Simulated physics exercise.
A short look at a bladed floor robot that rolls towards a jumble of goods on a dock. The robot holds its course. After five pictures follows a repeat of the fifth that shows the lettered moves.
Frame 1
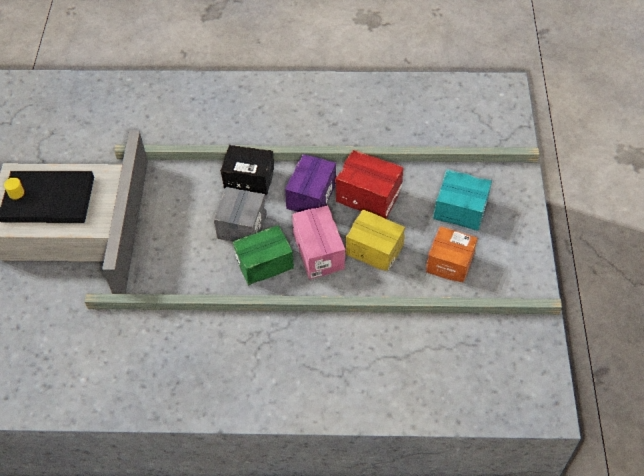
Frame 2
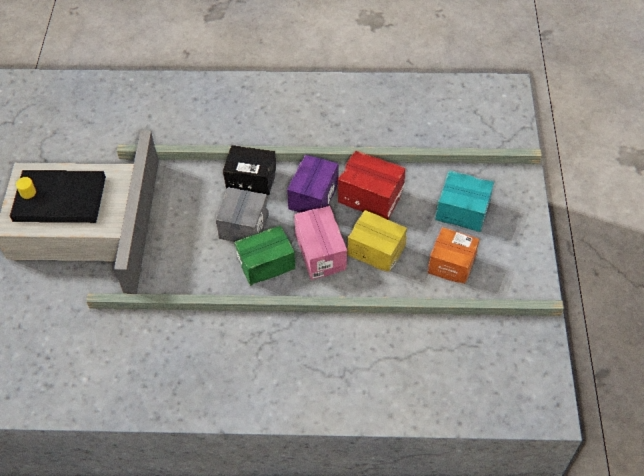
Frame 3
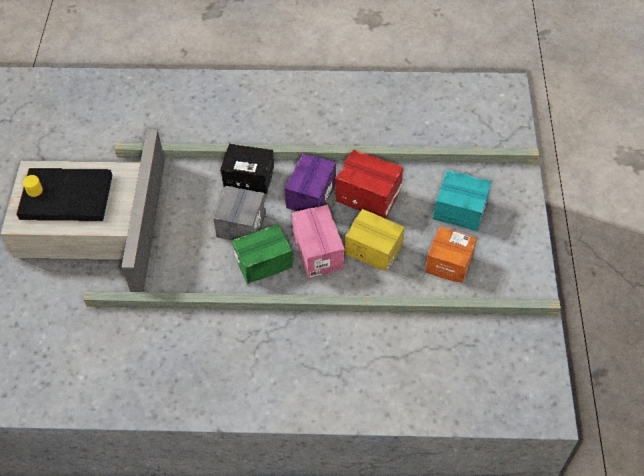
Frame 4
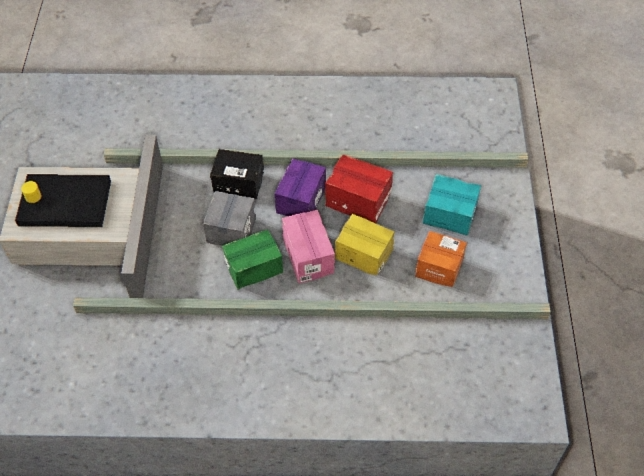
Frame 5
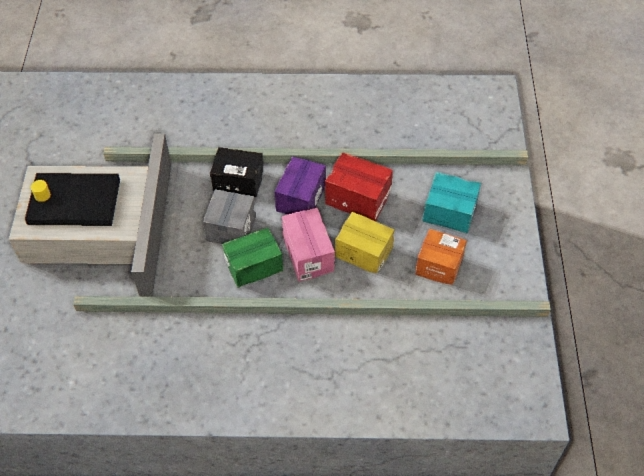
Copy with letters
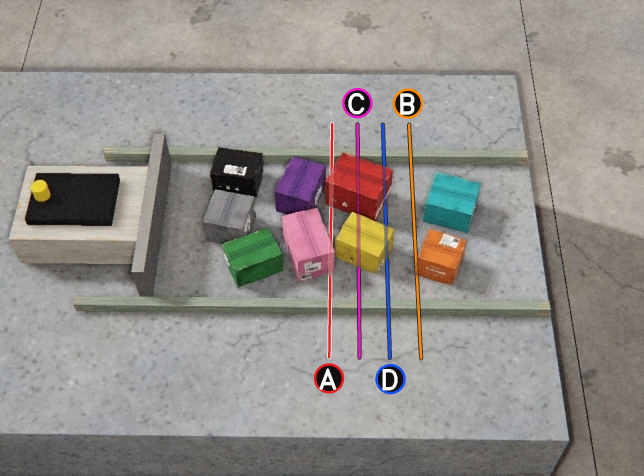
A cluster of nine coloured boxes sits between two pale green rails on a speckled grey concrete platform, seen from high above. Black, purple and red are along the back, grey at left, green, pink and yellow nearer, with turquoise and orange apart at right. From the left, a cream robot with an upright grey blade rolls slowly rightward, touching nothing, while the view shifts slightly.
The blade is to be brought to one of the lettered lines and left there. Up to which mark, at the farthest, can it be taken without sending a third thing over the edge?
It should halt at B.
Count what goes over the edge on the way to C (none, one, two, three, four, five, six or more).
In all, none.
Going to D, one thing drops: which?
It is the turquoise parcel.
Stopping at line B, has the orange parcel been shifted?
Yes.
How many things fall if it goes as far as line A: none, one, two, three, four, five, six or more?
The count is none.
On the marked copy, A at (331, 230); B at (415, 231); C at (358, 231); D at (386, 231).
With B. Early on, robot (175, 199); black box (279, 171); yellow box (370, 243).
Further on, robot (270, 200); turquoise parcel (507, 211); red parcel (457, 192).
At the end, robot (343, 200); turquoise parcel over the edge; red parcel (527, 194); one fallen.
As for the rest, A is within the limit but short; C is within the limit but short; D is within the limit but short.
